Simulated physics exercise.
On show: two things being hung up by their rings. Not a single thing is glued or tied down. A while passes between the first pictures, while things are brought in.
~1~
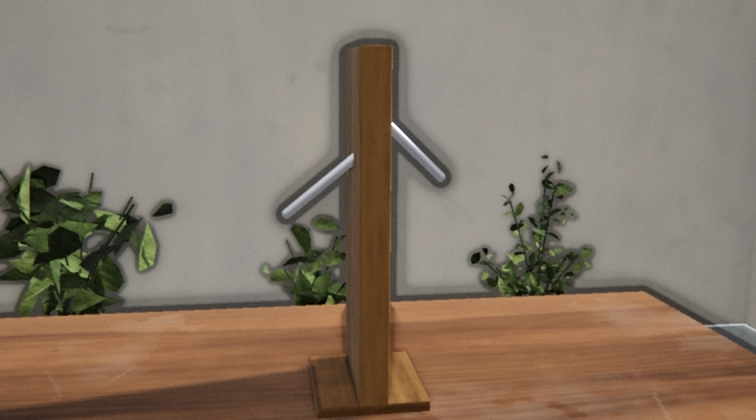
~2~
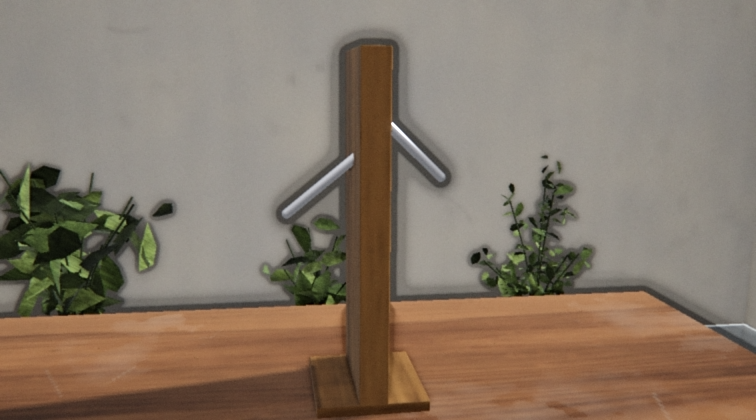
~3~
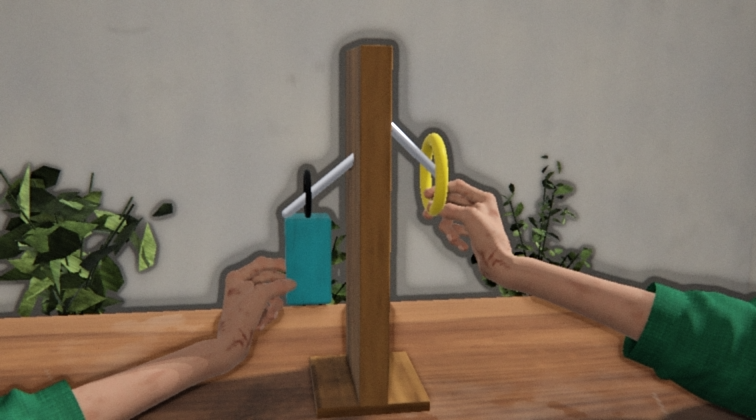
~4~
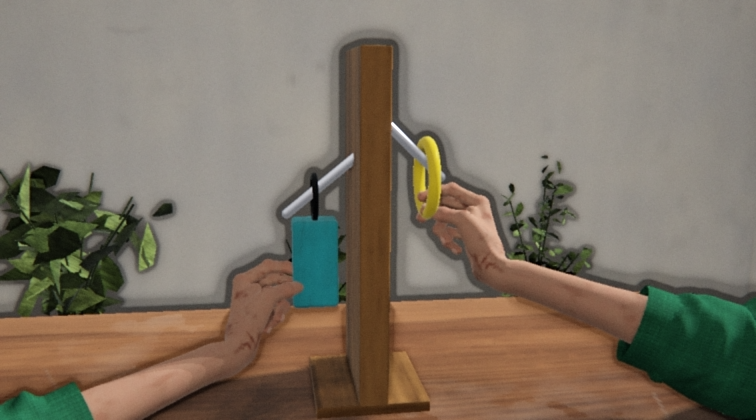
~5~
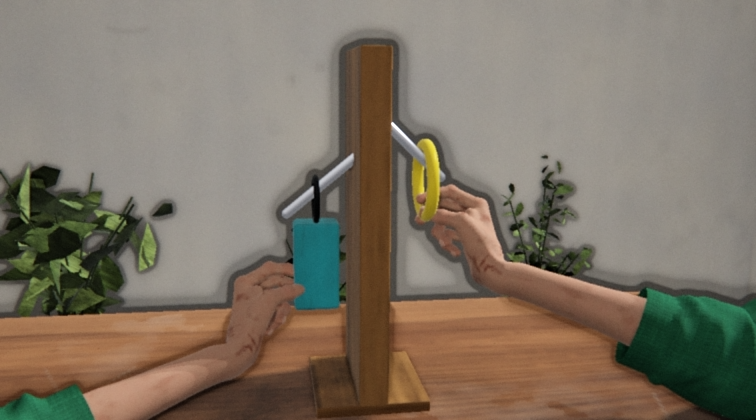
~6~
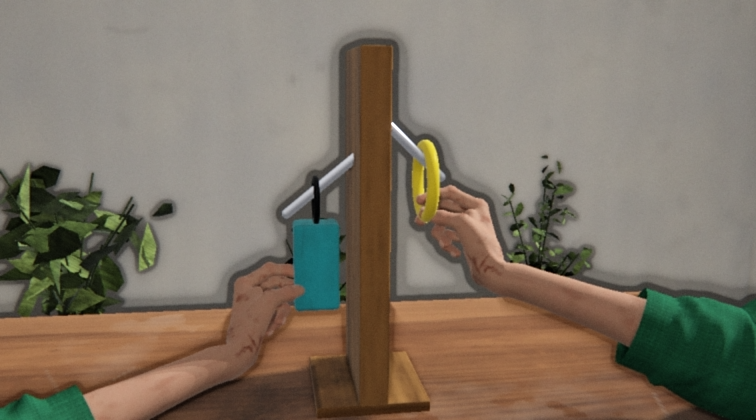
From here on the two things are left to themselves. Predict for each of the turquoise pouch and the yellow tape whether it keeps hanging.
Prediction - the turquoise pouch comes off; the yellow tape comes off.
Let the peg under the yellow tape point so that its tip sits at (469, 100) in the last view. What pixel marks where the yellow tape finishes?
About (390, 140).
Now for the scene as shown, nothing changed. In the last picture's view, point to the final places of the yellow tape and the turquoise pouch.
First (469, 379), then (277, 372).
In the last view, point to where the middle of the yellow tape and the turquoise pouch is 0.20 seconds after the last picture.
In order: (447, 243) and (285, 319).
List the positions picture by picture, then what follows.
The first frame shows peg stand (364, 225).
The second frame shows peg stand (364, 225).
The third frame shows still on the way; turquoise pouch (308, 236); peg stand (364, 225).
The fourth frame shows still on the way; yellow tape (426, 178); peg stand (364, 225).
The fifth frame shows still on the way; turquoise pouch (316, 241); peg stand (364, 225).
The sixth frame shows in place, still held; turquoise pouch (316, 242); yellow tape (425, 181); peg stand (364, 225).
Then, 0.20 s on from there, turquoise pouch on its way down near (285, 319); yellow tape on its way down near (446, 243).
In the end, the turquoise pouch slips down, near (277, 372); the yellow tape slips down, near (469, 379).
